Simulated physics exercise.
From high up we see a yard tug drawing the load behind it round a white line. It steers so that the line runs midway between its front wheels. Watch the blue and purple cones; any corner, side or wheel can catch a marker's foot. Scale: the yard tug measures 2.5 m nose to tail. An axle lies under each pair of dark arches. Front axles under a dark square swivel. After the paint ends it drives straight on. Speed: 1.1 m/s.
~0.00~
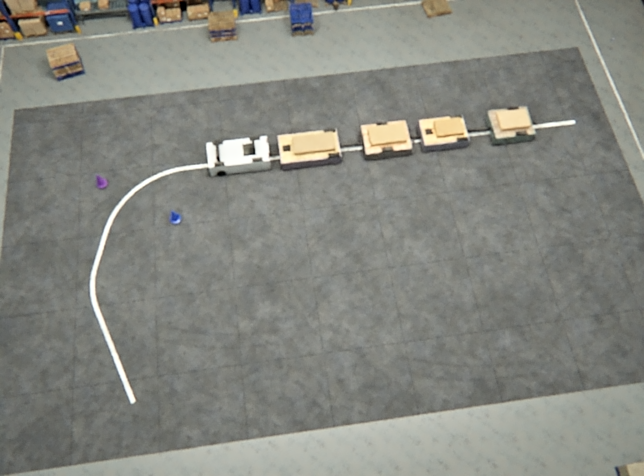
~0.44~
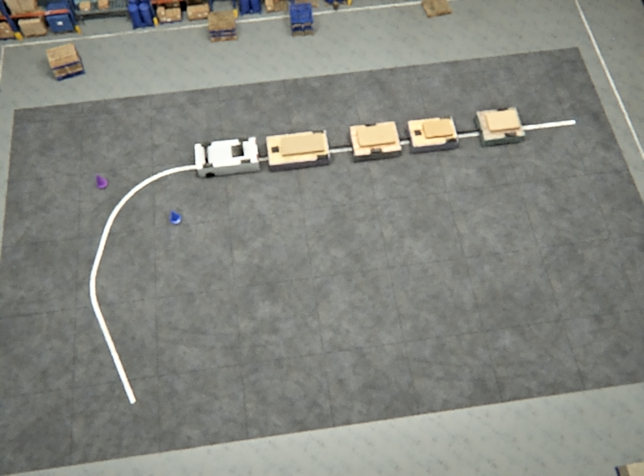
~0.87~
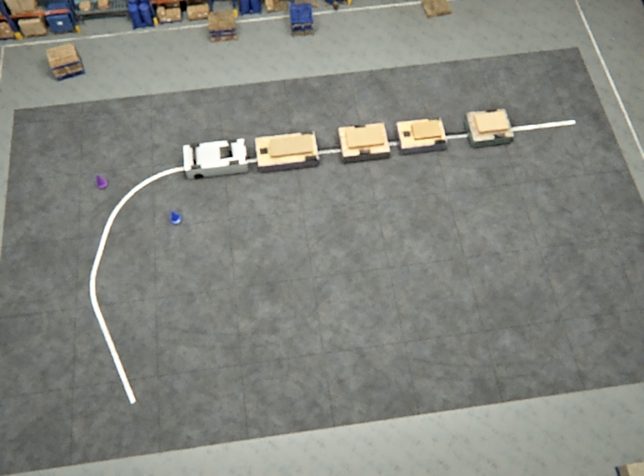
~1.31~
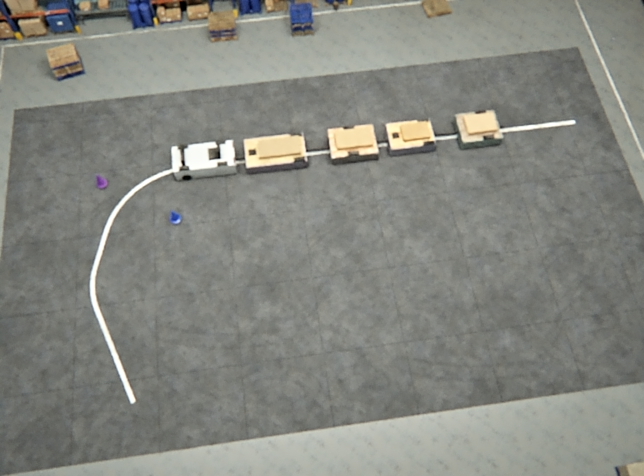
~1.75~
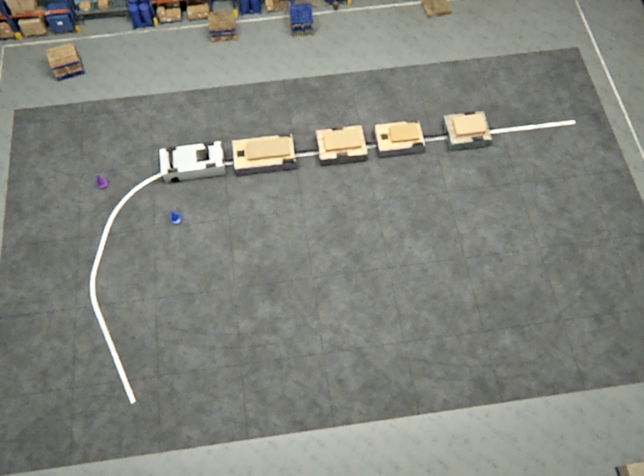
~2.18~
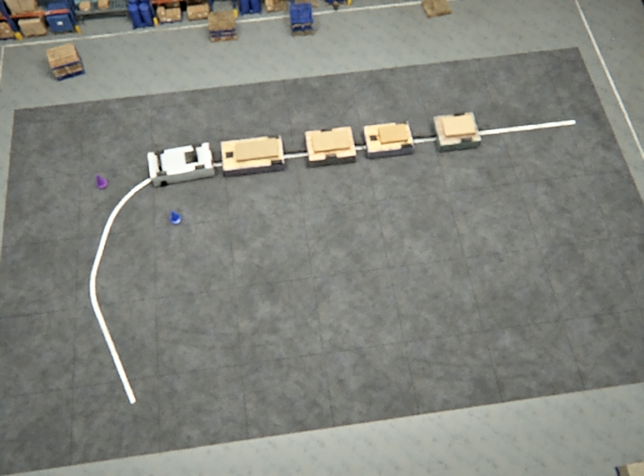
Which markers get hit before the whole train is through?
The blue one gets knocked; the purple one escapes.
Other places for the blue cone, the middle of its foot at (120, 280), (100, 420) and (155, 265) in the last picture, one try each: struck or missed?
First struck, second clear, third hit.
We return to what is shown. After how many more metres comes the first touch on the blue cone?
About 13.5 m.
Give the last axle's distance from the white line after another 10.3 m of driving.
About 10 cm.
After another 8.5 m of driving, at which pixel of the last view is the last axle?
Near (288, 148).
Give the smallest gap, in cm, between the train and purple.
To spare: Purple 30.
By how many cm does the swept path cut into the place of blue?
About: Blue 30.
Then, 3.9 s in, the last axle is at (421, 132) of the last picture, on the line; purple has been passed with 30 cm to spare.
Then, 14.7 s in, the last axle is at (185, 182) of the last picture, 105 cm off the line; the fourth trailer has hit blue.
Then, 24.8 s in, the last axle is at (149, 433) of the last picture, 20 cm off the line; 1 of 2 struck in all.
